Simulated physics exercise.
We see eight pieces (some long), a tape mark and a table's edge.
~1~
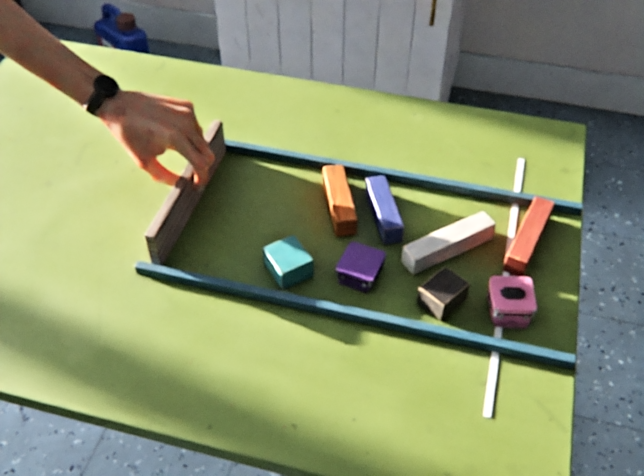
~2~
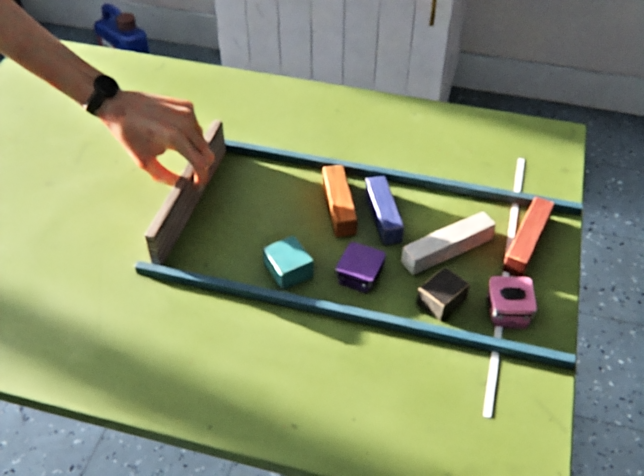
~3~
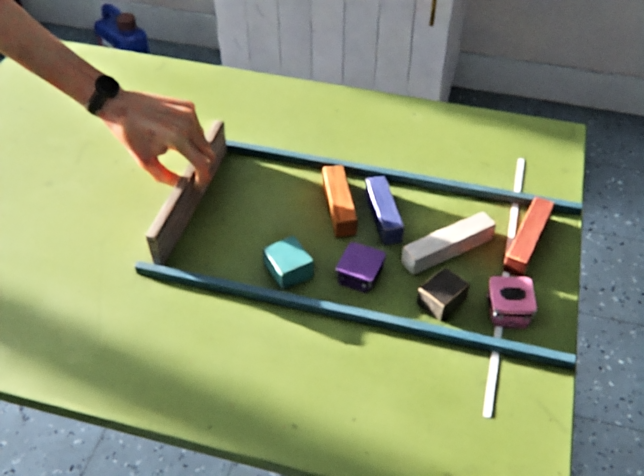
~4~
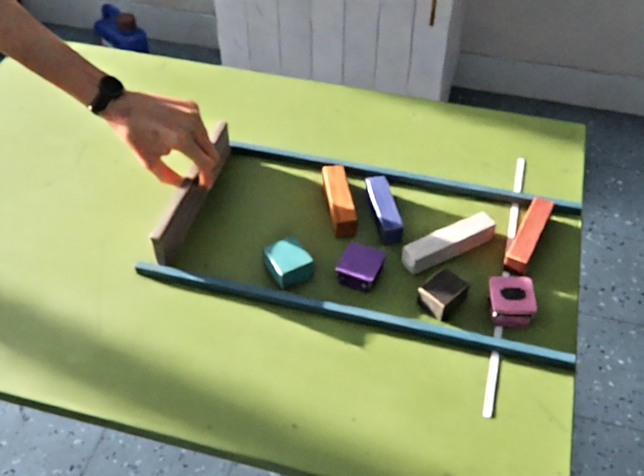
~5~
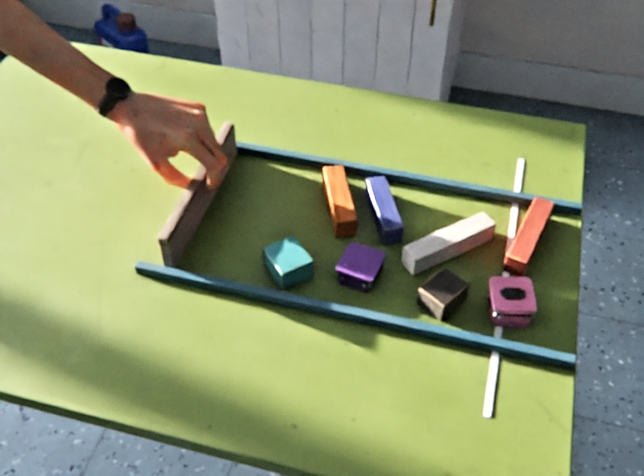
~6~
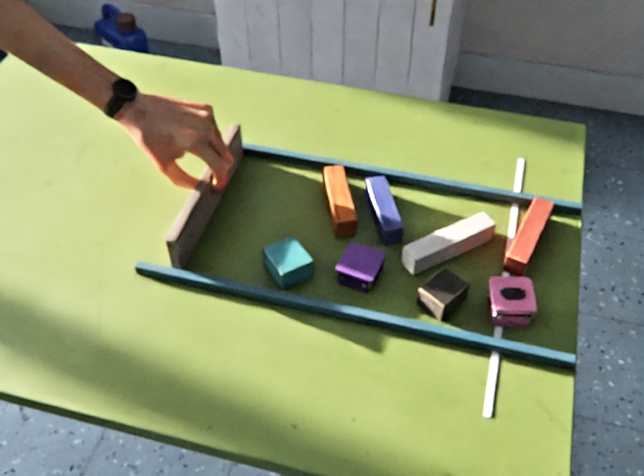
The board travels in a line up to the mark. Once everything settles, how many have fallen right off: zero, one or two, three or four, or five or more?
By then, one or two have fallen off.
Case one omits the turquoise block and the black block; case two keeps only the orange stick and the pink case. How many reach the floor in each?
Counts - first: 1, second: 0.
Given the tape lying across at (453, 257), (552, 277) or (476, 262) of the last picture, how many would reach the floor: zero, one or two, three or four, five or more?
Number fallen at each tape, in order - zero, five or more, no fall at all.
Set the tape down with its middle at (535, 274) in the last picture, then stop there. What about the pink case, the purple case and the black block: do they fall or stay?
The pink case topples off, the purple case stays put, and the black block topples off.
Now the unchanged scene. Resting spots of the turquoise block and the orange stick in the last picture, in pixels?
Roughly at (520, 324) and at (523, 236), in that order.
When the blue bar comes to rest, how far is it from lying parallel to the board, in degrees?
Angle: Close to 0 degrees.
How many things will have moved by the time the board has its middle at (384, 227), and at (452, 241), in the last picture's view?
One spot: 5. Other spot: 8.
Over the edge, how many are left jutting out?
It's 1.
Early on, none off yet; red bar at rest near (529, 236); pink case at rest near (510, 302); black block at rest near (443, 293).
Finally, the number that fall off is one or two; lost, pink case and red bar.
